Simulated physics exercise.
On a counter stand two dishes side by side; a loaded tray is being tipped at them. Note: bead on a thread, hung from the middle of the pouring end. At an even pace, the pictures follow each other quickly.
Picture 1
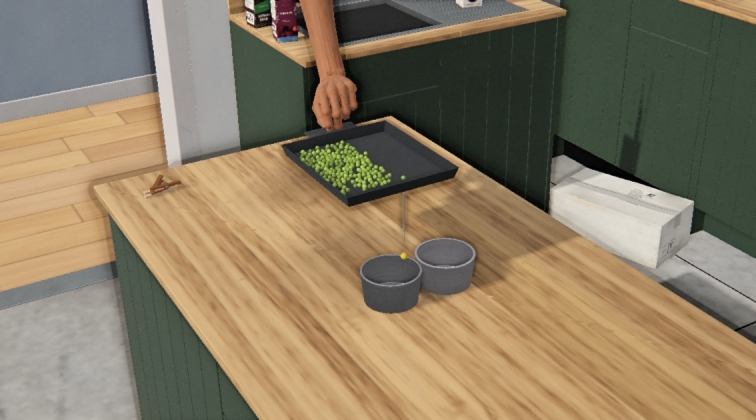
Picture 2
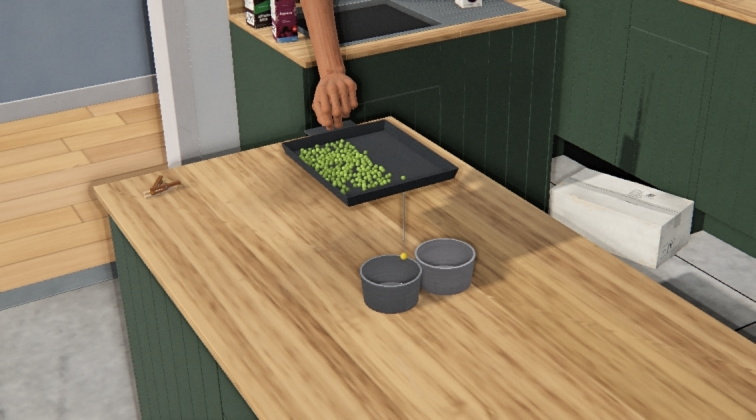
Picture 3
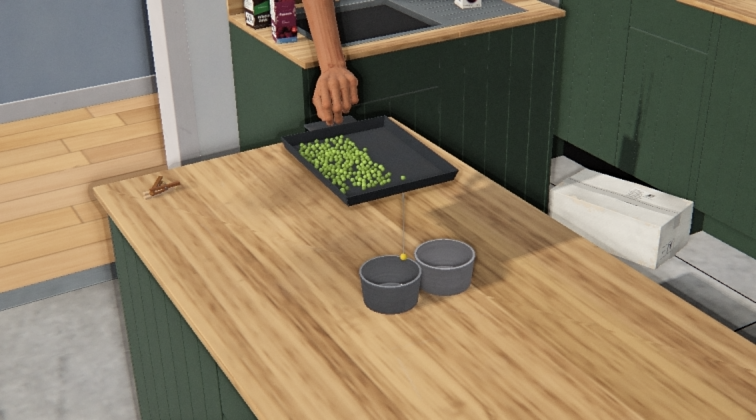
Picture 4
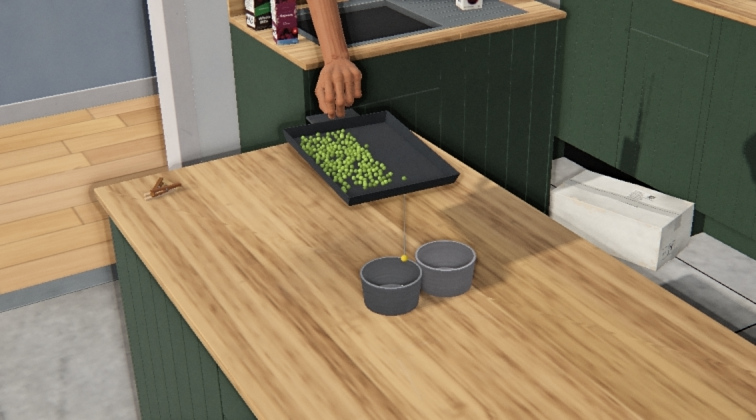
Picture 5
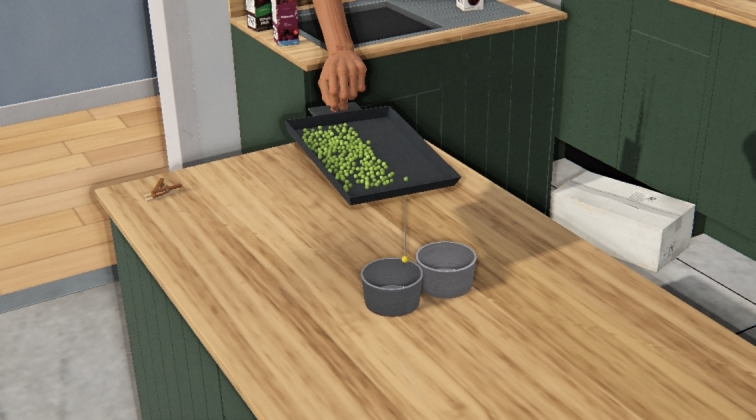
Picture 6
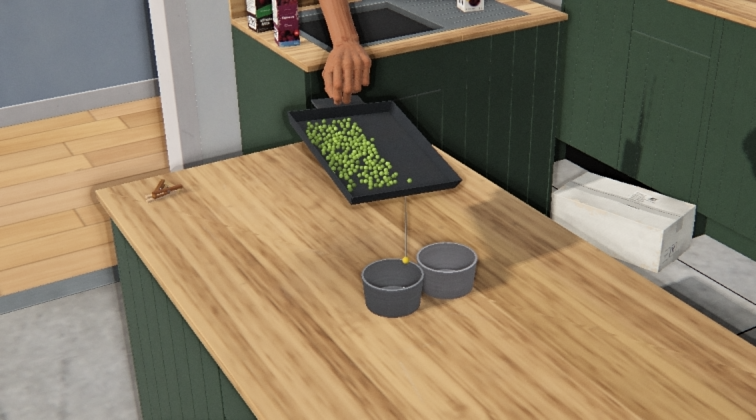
The footage shows a hand holding a dark tray of small green peas above two grey dishes on a wooden counter, gradually raising the handle end and tilting the tray toward its right corner as the peas shift slightly.
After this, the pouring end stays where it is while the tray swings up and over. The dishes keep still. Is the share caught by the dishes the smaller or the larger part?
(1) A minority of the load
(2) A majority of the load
The answer is 2.
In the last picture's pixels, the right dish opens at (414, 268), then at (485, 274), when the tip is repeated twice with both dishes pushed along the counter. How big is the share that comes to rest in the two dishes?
Roughly 10% the first time and 10% the second time.
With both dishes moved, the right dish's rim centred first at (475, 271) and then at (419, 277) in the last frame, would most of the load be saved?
Together the dishes get less than a half first, then less than a half.
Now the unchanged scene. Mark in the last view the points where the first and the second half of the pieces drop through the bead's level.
It passes near (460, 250) first and then near (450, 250).
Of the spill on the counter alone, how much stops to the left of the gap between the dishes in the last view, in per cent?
Near 10 in a hundred.
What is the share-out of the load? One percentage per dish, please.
Left dish: 0; right dish: 90 percent.
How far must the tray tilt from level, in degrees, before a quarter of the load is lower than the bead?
Near 85 degrees.
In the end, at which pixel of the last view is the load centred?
Once it all stops, the middle lies near (449, 282).
Shortly afterwards, tray tipped steeply; the bulk on the tray; a little in the right dish; a little outside both; a little in the air.
Next, tray tipped past a quarter turn; a little on the tray; near two thirds in the right dish; a little outside both; a little in the air.
Some moments later, tray tipped past a quarter turn; the bulk in the right dish; a little outside both.
In the end, tray tipped past a quarter turn; none at all in the left dish; the bulk in the right dish; a little outside both.
